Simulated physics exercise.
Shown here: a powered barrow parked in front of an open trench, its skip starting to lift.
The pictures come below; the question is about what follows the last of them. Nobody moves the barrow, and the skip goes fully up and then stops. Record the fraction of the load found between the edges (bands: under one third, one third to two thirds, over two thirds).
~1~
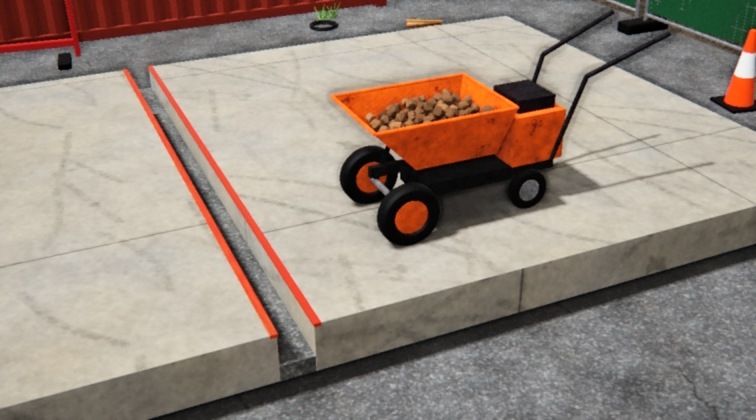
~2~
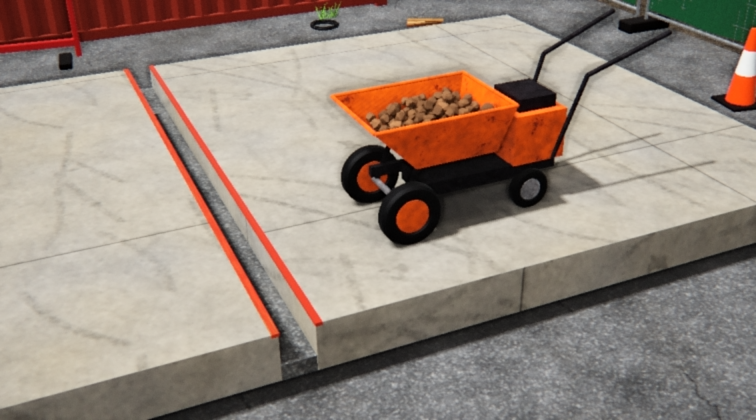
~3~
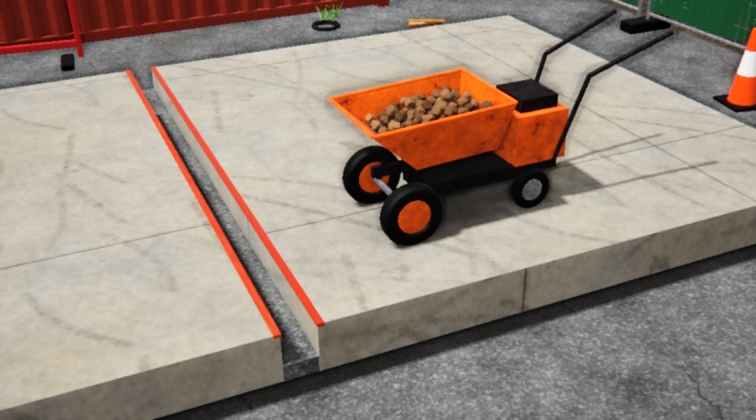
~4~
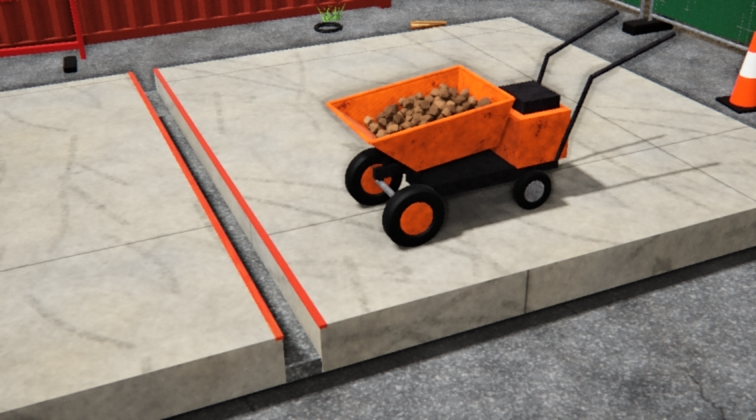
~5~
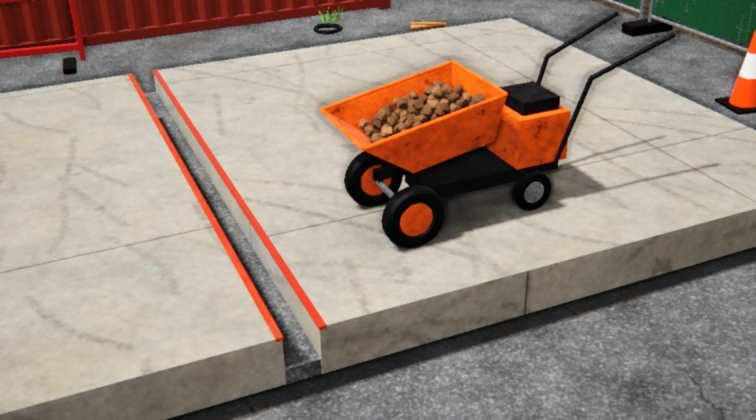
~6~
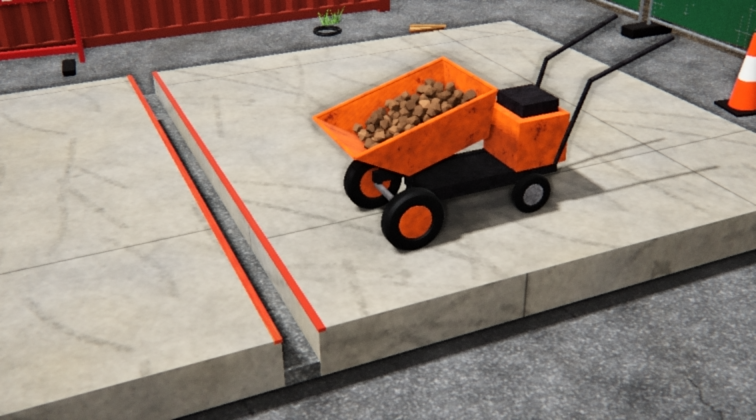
Amount in: A third to two thirds.
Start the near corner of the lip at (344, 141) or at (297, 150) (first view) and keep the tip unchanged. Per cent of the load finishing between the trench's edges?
Approximately 70 per cent and 0 per cent, in that order.
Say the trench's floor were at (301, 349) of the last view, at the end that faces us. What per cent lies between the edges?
Estimate: Approx. 40 in a hundred.
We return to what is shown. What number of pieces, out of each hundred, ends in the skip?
That comes to about 15 per cent or so.
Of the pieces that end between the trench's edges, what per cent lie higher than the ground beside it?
It works out at about 10 percent.
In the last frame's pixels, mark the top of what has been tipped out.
About (286, 240).
Shortly afterwards, skip tipped steeply; the whole lot in the skip.
Next, skip tipped right over; the bulk in the skip; a little short of the trench; a little in or heaped over the trench; a little falling.
Some moments later, skip tipped right over; a little in the skip; near a quarter short of the trench; near half in or heaped over the trench; a little beyond it.
In the end, skip tipped right over; a little in the skip; near a quarter short of the trench; near half in or heaped over the trench; a little beyond it.
